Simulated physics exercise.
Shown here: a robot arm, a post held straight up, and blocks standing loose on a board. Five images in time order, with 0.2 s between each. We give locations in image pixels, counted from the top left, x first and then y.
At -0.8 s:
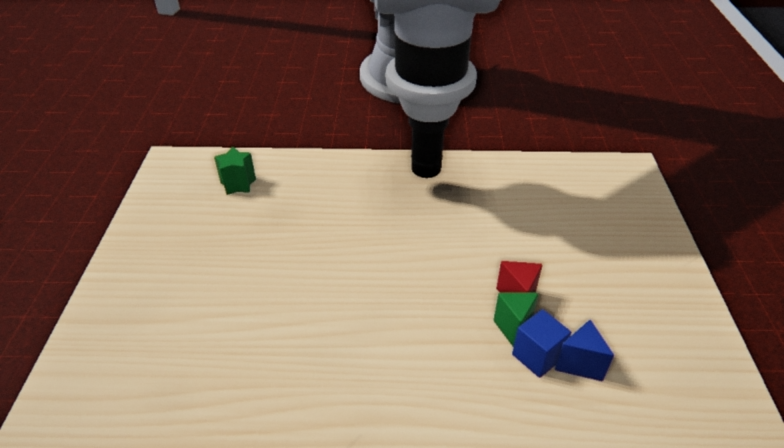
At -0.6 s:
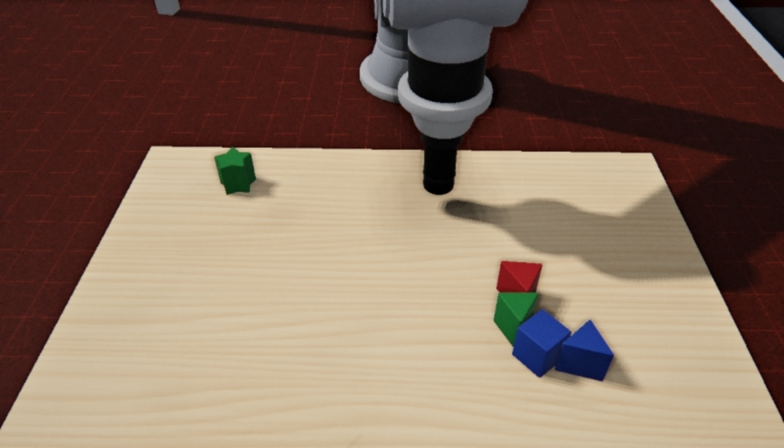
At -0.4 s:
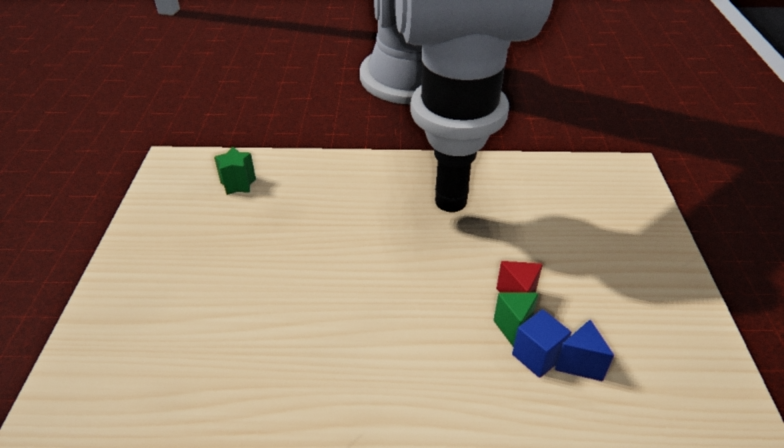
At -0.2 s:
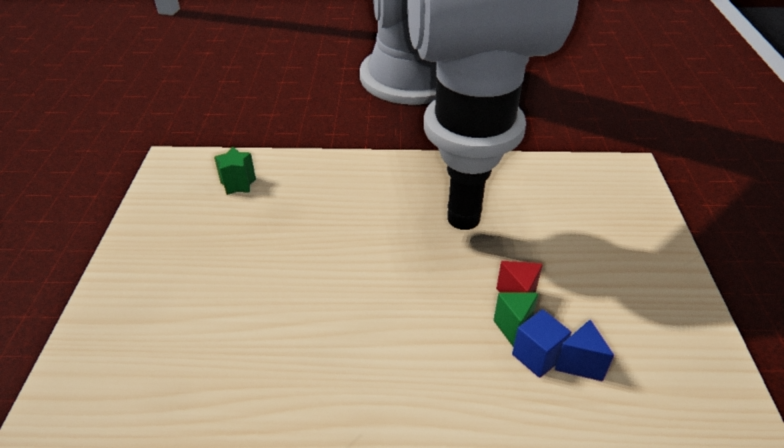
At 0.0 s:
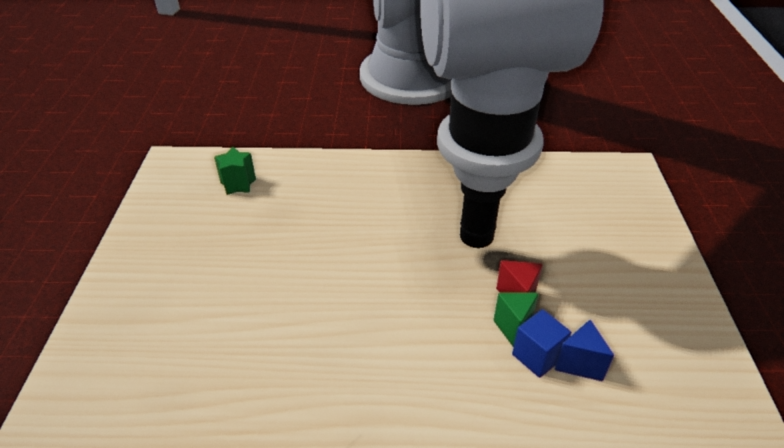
A grey robot arm with a black post pointing down reaches over a pale wooden board on a dark red tiled floor, seen from above at an angle. A green star-shaped block sits at the upper left, while a red block, a green one and two blue ones cluster at the lower right. The arm steadily moves the post down and rightward toward the cluster, while the blocks and camera stay still.
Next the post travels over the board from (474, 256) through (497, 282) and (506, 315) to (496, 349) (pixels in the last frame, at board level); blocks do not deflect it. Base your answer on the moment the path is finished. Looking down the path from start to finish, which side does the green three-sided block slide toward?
Towards the right-hand side.
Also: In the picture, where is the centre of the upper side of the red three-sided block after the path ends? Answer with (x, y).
At (548, 297).
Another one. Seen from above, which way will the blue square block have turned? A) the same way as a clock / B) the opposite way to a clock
I choose B.
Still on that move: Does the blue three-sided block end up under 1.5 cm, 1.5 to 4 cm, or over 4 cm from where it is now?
Short of 1.5 cm.
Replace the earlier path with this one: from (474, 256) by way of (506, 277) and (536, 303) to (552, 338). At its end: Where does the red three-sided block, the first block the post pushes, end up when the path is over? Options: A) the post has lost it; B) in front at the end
B: In front at the end.
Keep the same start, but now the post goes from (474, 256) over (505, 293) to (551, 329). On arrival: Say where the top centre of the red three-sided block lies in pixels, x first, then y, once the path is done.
(591, 318)
The first path, step by step. One third of the way, post (501, 265); red three-sided block (529, 276), turned 20° anticlockwise.
Two thirds of the way, post (509, 297); green three-sided block (522, 314); red three-sided block (549, 295), turned 55° anticlockwise; blue square block (548, 333).
At the end, post (499, 331); green three-sided block (517, 349), turned 25° anticlockwise; red three-sided block (548, 297), turned 70° anticlockwise; blue square block (552, 347), turned 35° anticlockwise; blue three-sided block (594, 341), turned 20° anticlockwise.
